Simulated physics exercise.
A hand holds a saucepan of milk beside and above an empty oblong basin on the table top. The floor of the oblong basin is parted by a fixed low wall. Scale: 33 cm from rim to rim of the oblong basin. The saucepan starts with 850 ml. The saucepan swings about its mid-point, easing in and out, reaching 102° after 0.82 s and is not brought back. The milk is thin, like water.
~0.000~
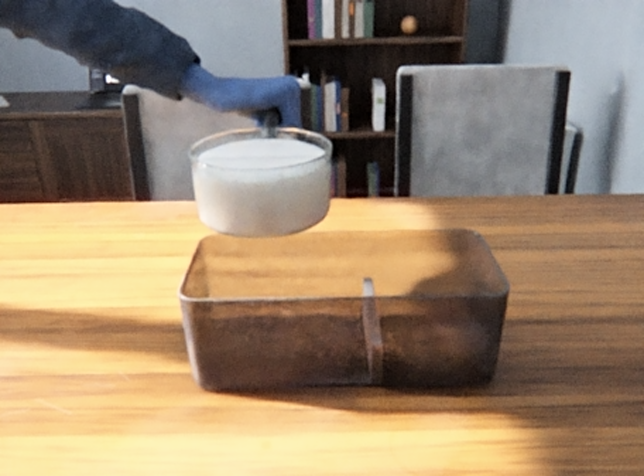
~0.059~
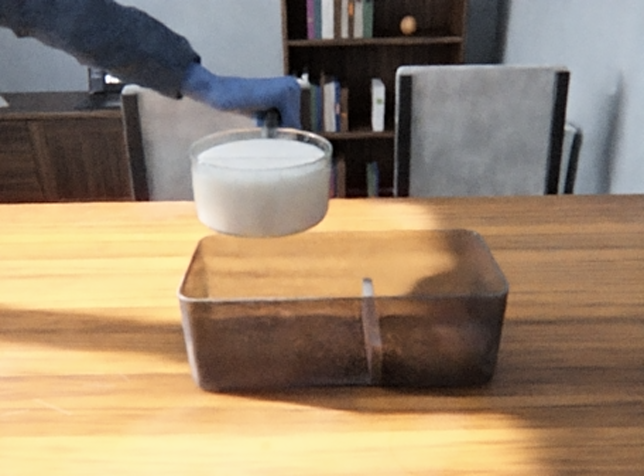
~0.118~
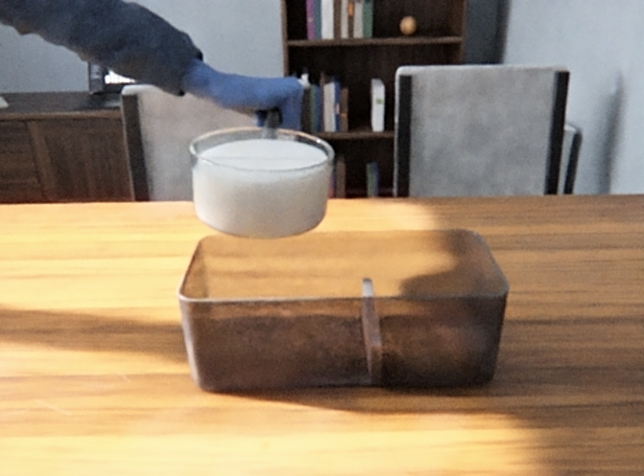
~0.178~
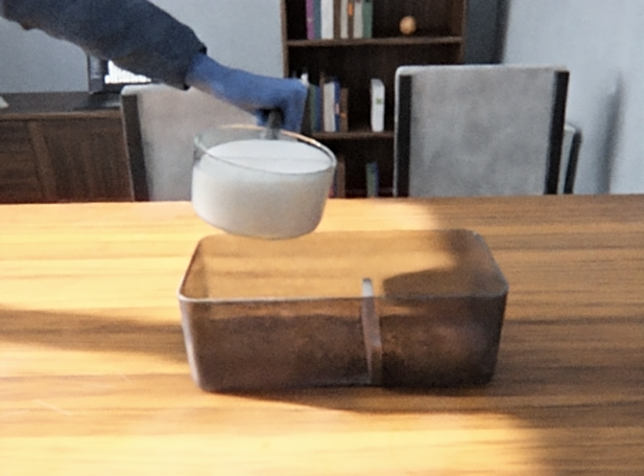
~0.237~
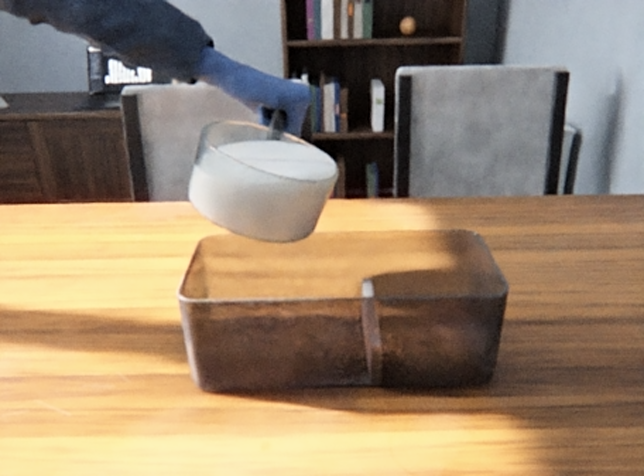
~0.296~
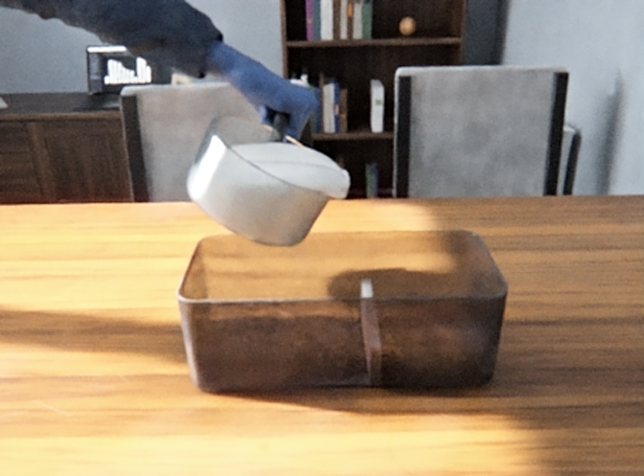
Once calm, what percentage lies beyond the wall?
Roughly 57 per cent is past the wall.
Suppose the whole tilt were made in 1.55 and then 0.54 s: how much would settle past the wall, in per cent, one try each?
In turn about 65 and 40 per cent.
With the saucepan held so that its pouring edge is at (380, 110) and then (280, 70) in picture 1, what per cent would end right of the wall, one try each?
First 90, then 30 per cent.
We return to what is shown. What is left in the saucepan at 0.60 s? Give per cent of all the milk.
About 30 per cent.
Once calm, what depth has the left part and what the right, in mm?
Some 14 mm on the left and 28 mm on the right.
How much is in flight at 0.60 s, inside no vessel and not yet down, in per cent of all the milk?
Some 26 per cent.
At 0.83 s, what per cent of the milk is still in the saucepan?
Some 6 per cent.
After 0.60 s the tilt is 85° and 31 per cent is still to pour, 8 is left of the wall and 35 right of it.
After 0.83 s the tilt is 102° and 6 per cent is still to pour, 34 is left of the wall and 57 right of it.
After 1.06 s the tilt is 102° and 1 per cent is still to pour, 41 is left of the wall and 57 right of it.
After 1.32 s the tilt is 102° and 0 per cent is still to pour, 43 is left of the wall and 57 right of it.
In the end 43 per cent lies left of the wall, 57 right of it and 1 outside.
